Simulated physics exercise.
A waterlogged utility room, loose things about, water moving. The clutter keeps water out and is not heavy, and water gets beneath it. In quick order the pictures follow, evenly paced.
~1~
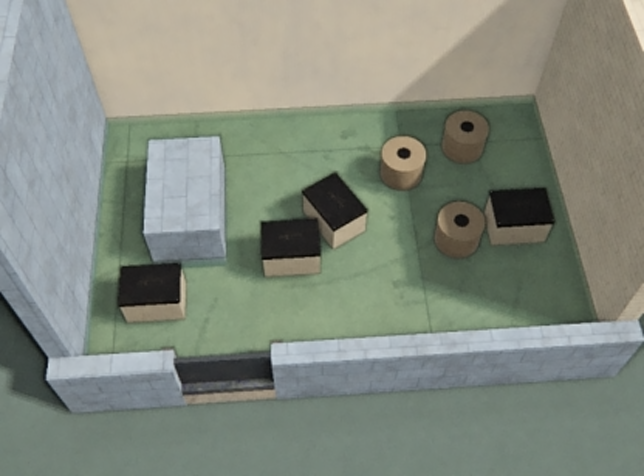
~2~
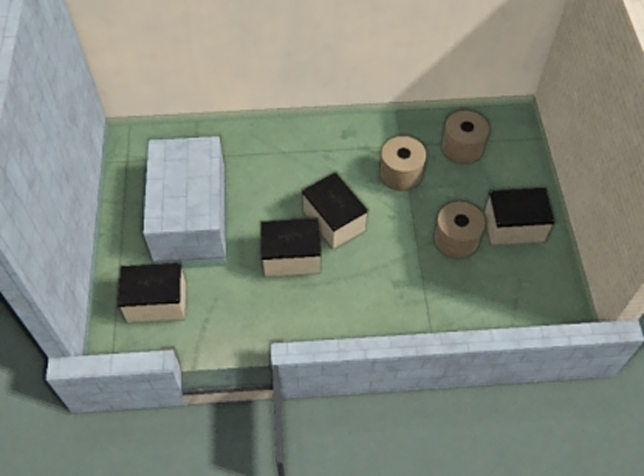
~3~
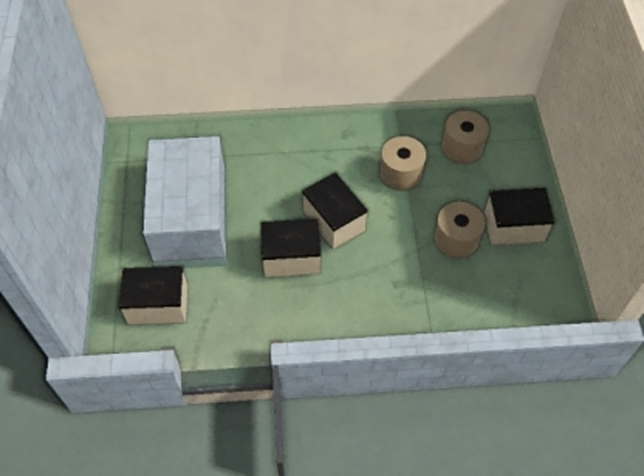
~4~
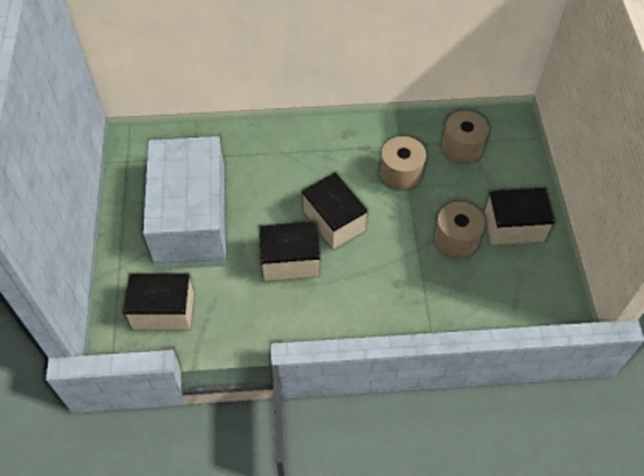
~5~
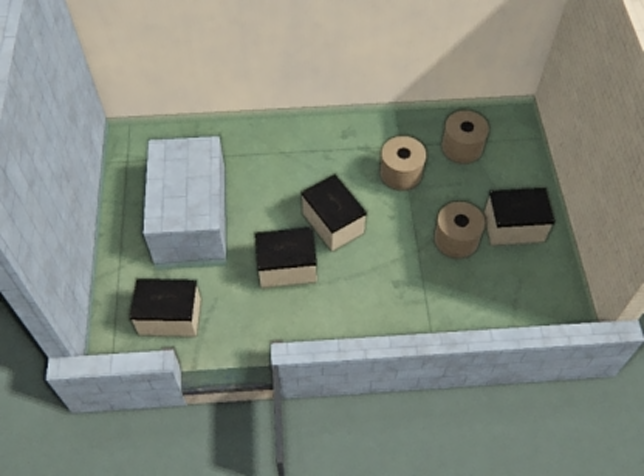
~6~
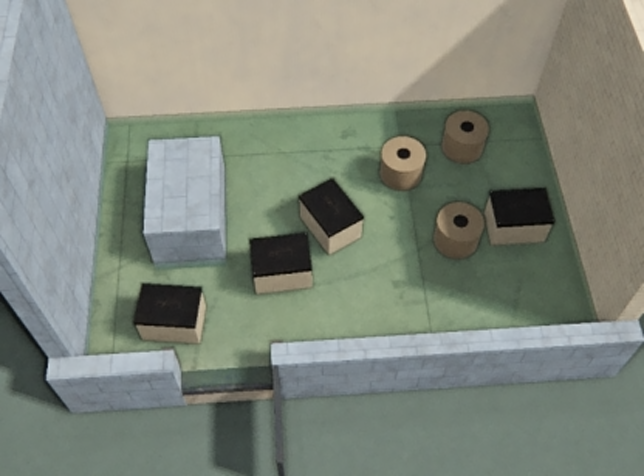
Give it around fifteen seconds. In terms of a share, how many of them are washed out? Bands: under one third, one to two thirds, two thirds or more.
It falls in the central third.
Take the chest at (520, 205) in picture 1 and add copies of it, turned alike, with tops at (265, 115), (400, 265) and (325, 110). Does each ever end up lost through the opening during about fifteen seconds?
Result, in sequence: Never gets out; ends up outside; never gets out.
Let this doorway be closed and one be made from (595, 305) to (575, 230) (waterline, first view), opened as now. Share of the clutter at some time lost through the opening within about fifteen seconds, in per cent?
I make it 60 per cent.
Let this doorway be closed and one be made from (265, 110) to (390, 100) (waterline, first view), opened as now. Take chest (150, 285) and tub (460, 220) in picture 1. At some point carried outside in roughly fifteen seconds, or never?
Going in order, the first is remaining and the second is lost through the gap.
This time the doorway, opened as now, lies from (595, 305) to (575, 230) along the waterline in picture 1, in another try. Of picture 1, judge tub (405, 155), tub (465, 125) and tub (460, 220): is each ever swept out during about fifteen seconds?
Object by object: Drifts out, drifts out, drifts out.
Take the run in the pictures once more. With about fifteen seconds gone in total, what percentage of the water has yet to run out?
Near 62 per cent.
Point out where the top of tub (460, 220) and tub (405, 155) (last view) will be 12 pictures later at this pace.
Near (423, 236) and (372, 168).
A moment on, 0 of 7 are out; 7 afloat.
Next, 2 of 7 are out; 5 afloat.
Later, 3 of 7 are out; 4 afloat.
In the end, 3 of 7 are out; 4 afloat.
